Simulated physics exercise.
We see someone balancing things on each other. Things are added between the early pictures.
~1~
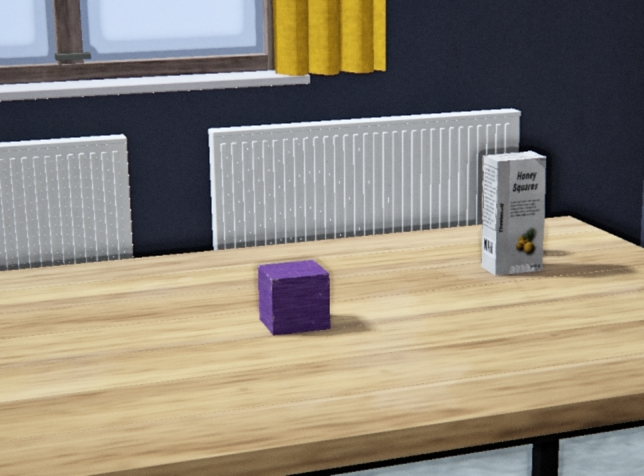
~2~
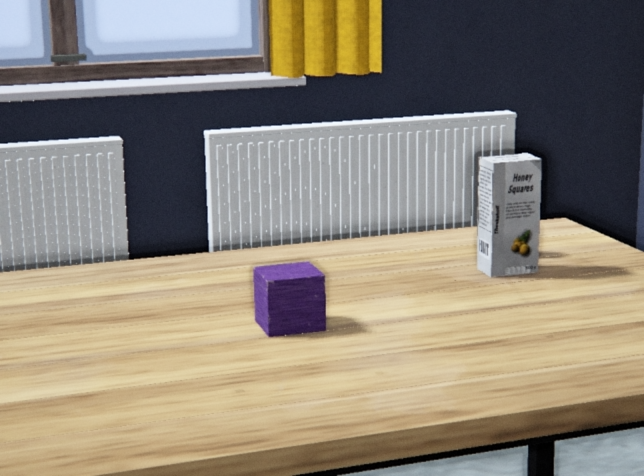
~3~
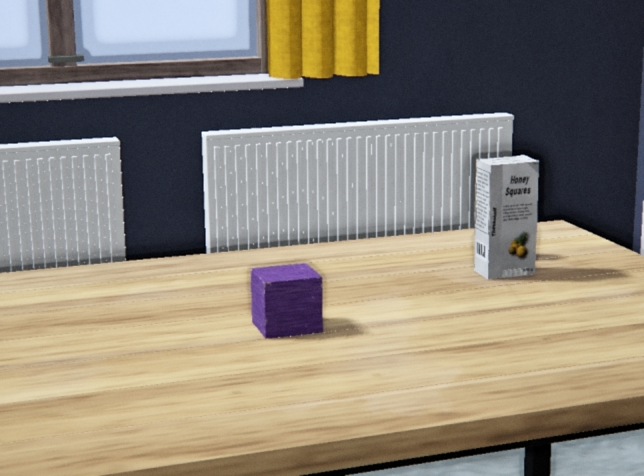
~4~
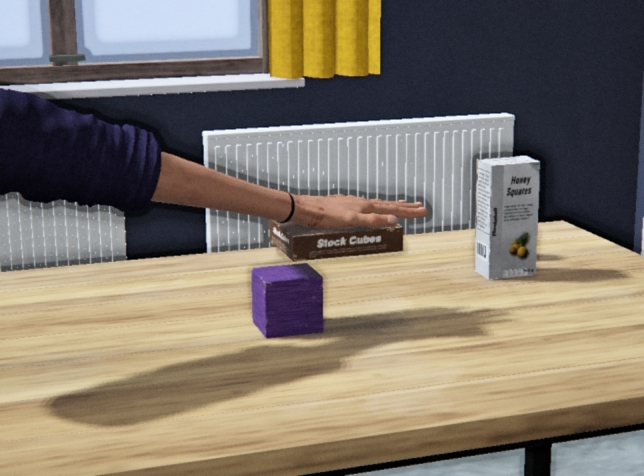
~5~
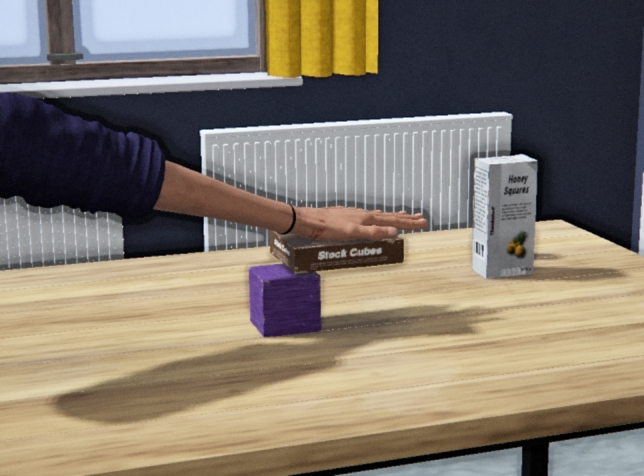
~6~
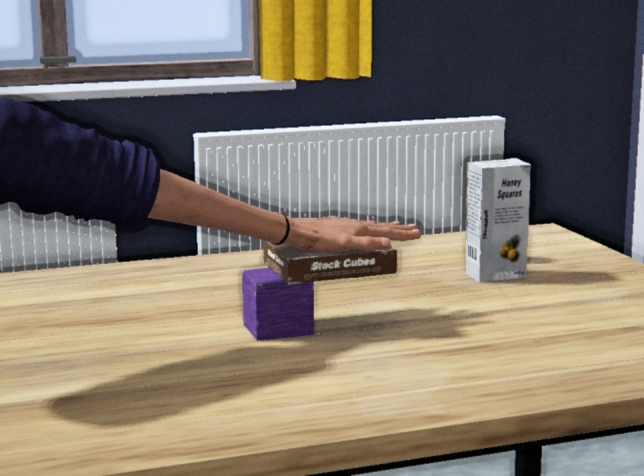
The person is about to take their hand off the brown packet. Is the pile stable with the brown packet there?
Here the pile gives way.
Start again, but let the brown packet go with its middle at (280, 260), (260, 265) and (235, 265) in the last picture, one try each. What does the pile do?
In the first case it stays up; in the second case it stays up; in the third case it comes apart.
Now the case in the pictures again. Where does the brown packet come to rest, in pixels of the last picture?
Near (338, 279).
Then, 0.20 s past the last view, brown packet rocked 26° from its first pose near (333, 268).
Then, 0.30 s past the last view, brown packet now fallen.
Finally, fallen, brown packet; the other 3 still in place. Final places as the last picture's camera would see them, brown packet near (338, 279). The pile loses its balance.
